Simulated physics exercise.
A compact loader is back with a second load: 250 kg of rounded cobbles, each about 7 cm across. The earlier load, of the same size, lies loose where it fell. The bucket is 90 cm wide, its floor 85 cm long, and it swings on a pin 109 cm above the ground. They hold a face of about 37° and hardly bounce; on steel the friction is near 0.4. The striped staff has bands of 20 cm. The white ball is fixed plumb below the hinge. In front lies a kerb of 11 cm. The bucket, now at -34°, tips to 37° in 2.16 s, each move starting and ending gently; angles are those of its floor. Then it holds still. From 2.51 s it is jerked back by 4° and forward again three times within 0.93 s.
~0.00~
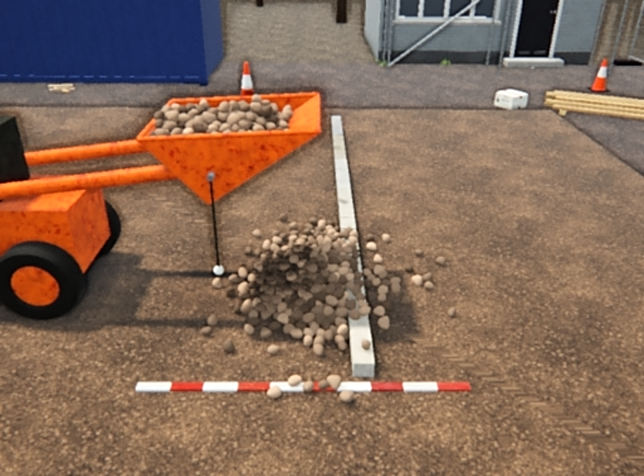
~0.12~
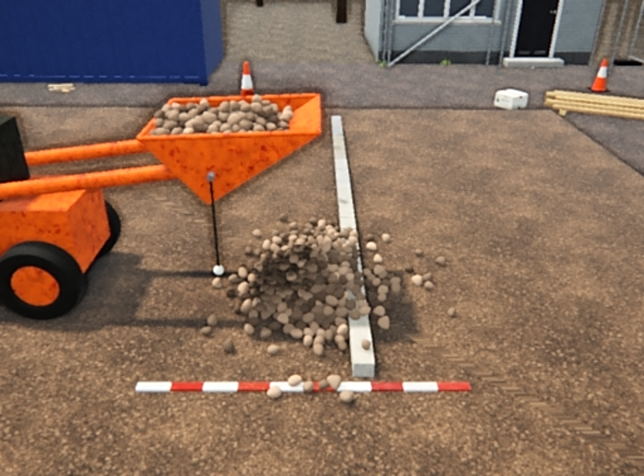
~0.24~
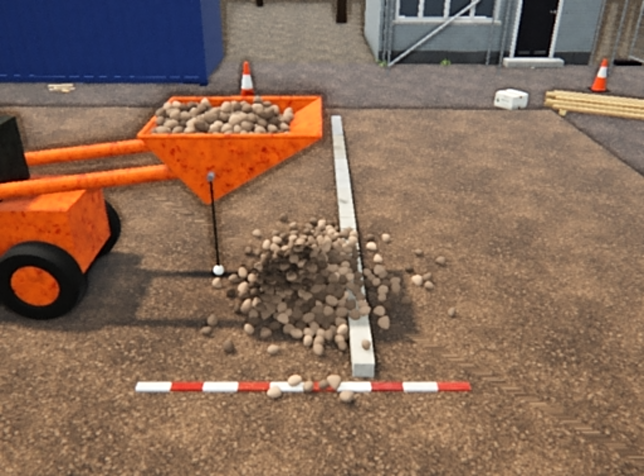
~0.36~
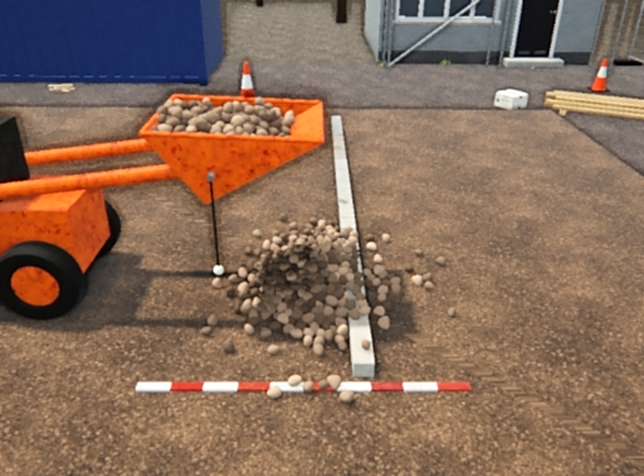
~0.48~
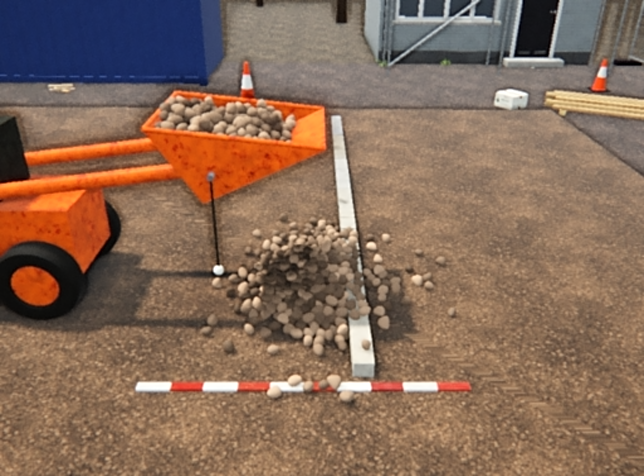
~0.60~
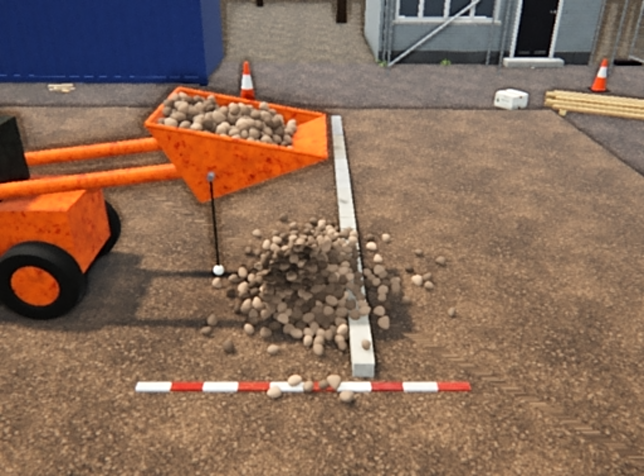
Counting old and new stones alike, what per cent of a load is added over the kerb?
Close to 54 parts in a hundred.
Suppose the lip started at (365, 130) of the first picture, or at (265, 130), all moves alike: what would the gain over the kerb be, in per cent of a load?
First some 95, then 5 per cent.
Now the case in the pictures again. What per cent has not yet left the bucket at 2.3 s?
Roughly 25 per cent is still inside.
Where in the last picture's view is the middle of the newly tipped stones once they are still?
Around (366, 271).
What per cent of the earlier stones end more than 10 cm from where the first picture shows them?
Roughly 10 per cent of them.
After 1.6 s the floor is at 26°; in per cent of one load, 97 in the bucket, 97 on this side of the kerb, 6 over the kerb; the foremost stones are at (425, 279).
After 2.3 s the floor is at 37°; in per cent of one load, 24 in the bucket, 152 on this side of the kerb, 23 over the kerb; the foremost stones are at (436, 287).
After 3.9 s the floor is at 37°; in per cent of one load, 0 in the bucket, 140 on this side of the kerb, 60 over the kerb; the foremost stones are at (489, 310).
After 6.3 s the floor is at 37°; in per cent of one load, 0 in the bucket, 140 on this side of the kerb, 60 over the kerb; the foremost stones are at (489, 310). Net gain over the kerb, 54.
